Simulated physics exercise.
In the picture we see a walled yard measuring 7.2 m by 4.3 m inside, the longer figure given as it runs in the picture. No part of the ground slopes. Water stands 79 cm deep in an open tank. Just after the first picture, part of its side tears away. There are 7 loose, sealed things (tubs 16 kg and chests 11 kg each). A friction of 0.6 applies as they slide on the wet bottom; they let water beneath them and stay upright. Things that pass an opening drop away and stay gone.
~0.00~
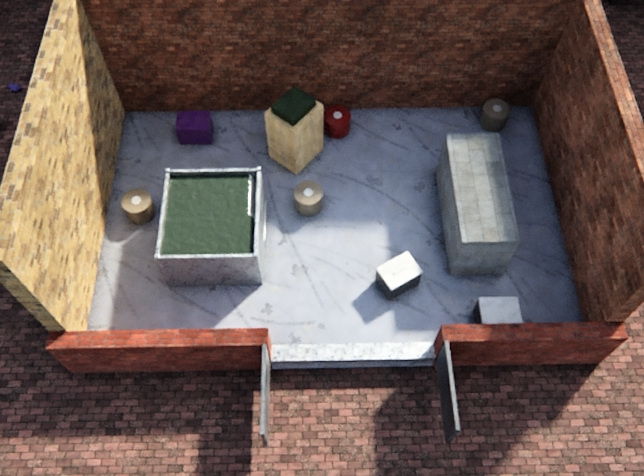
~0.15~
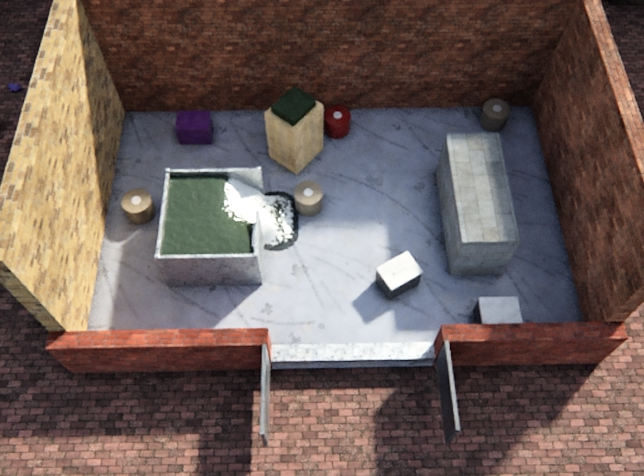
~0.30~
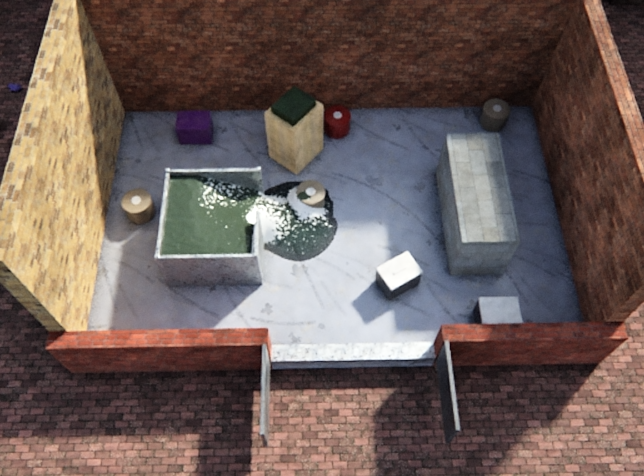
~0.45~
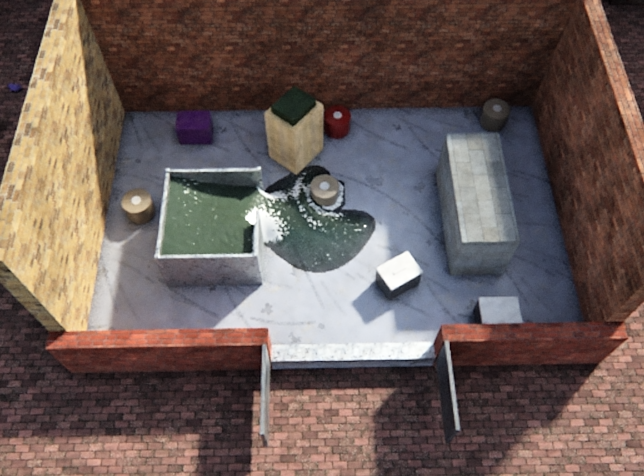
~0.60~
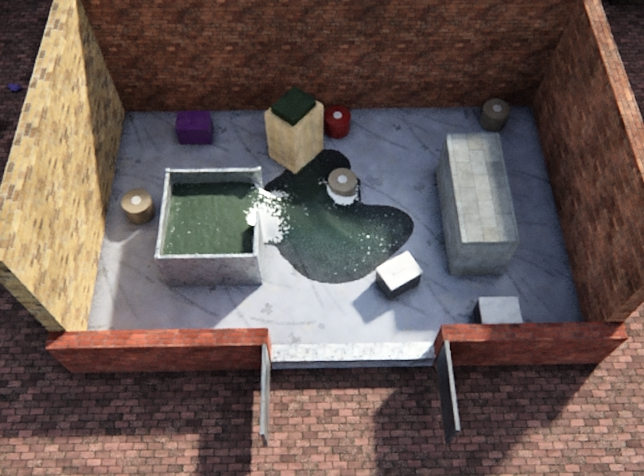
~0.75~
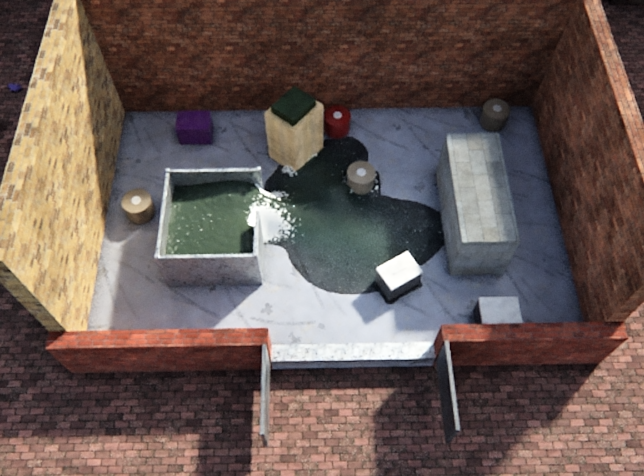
Dark green water bursts through the right side of an open grey tank in a walled brick yard, seen from high above its gateway. A purple chest and a red tub sit along the back near a tall pale block, with a long grey block at right. Foaming, the water spreads rightward across the pale floor, pushing one tan tub right while the other objects and the camera stay still.
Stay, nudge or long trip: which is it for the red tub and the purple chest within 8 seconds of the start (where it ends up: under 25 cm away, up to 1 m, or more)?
In order: The red tub should remain roughly unmoved. The purple chest should remain roughly unmoved.
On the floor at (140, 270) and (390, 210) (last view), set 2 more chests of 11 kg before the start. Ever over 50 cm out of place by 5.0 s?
Lab note - ordered: Below threshold / above threshold.
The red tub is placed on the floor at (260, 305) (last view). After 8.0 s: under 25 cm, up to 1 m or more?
What happens is that it keeps still.
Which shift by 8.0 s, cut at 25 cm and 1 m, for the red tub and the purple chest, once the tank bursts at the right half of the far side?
Red tub: A modest shift; purple chest: Washed well away.
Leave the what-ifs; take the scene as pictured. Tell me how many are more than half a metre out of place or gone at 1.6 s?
By my tally, 2.
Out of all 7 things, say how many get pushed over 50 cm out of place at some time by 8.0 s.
Counting them up, I find 4.
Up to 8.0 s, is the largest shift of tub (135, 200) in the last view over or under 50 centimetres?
It ends up within the limit.
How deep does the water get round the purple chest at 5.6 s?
Roughly 2 cm at that moment.
After 1.6 s the red tub is near (337, 115), 0.0 m from its start, aground; the purple chest is near (193, 120), 0.0 m from its start, aground; 0 of 7 are out; 0 afloat.
After 3.6 s the red tub is near (337, 115), 0.0 m from its start, aground; the purple chest is near (193, 120), 0.0 m from its start, aground; 1 of 7 are out; 0 afloat.
After 5.6 s the red tub is near (337, 115), 0.0 m from its start, aground; the purple chest is near (193, 120), 0.0 m from its start, aground; 1 of 7 are out; 3 afloat.
After 8.0 s the red tub is near (337, 115), 0.0 m from its start, aground; the purple chest is near (193, 120), 0.0 m from its start, aground; 1 of 7 are out; 2 afloat.
